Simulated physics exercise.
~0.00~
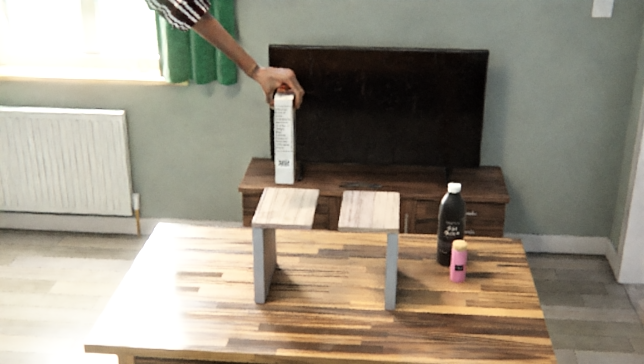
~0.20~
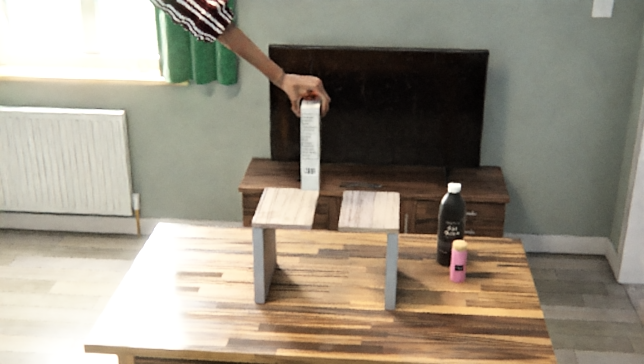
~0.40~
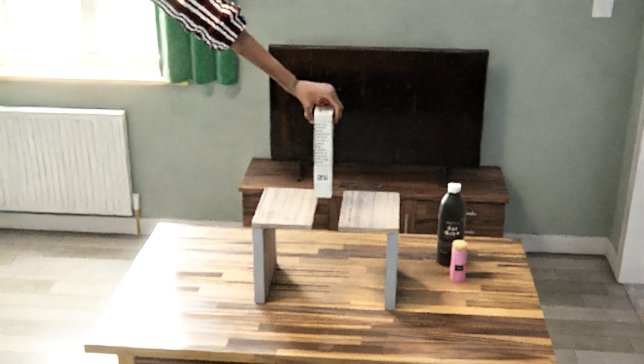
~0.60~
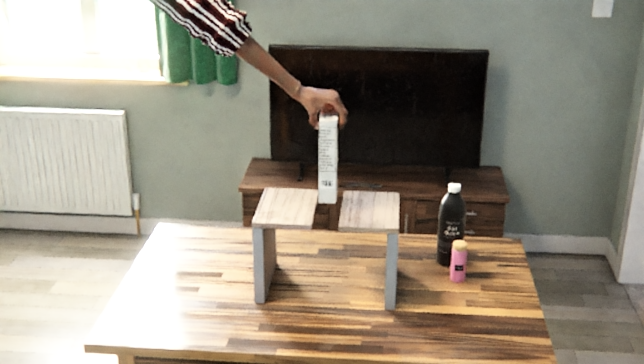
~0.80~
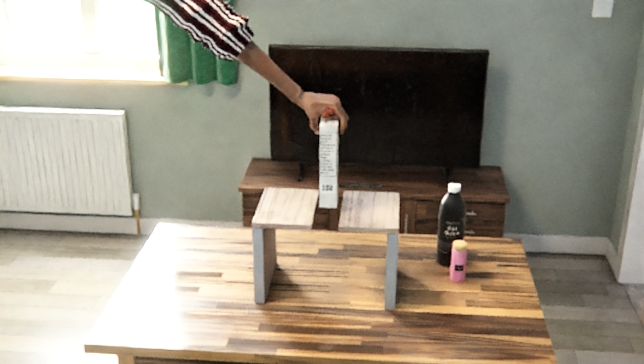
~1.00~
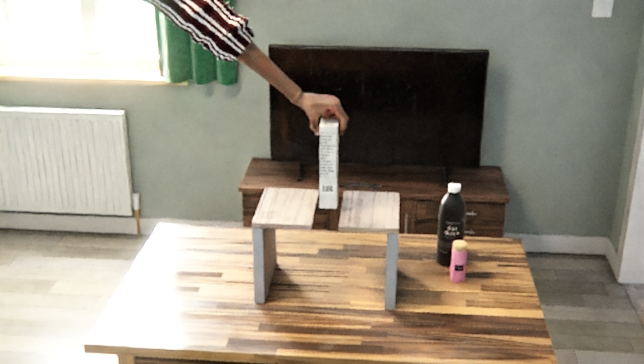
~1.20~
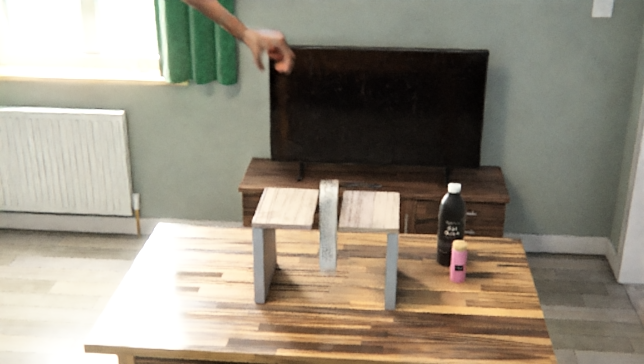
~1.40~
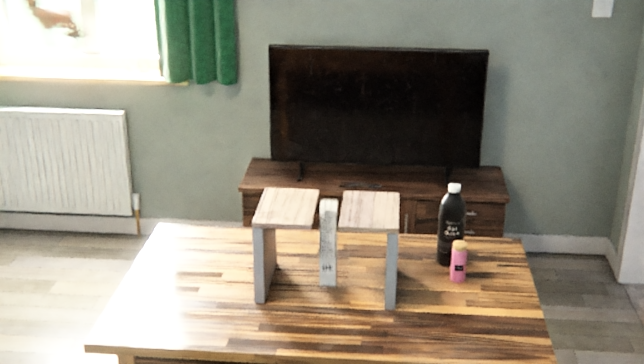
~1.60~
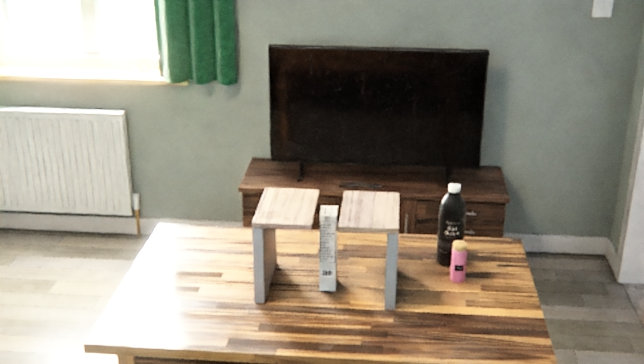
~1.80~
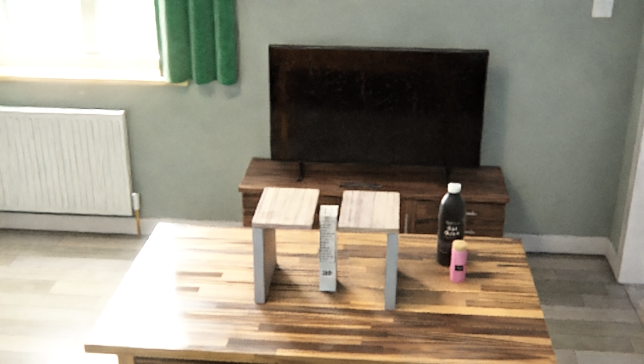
In the video, a hand moves an upright white carton right and lowers it toward the gap between two small wooden-topped supports on a table, then lets go. The carton drops through and stands upright between them, while a black bottle and pink shaker stay still.
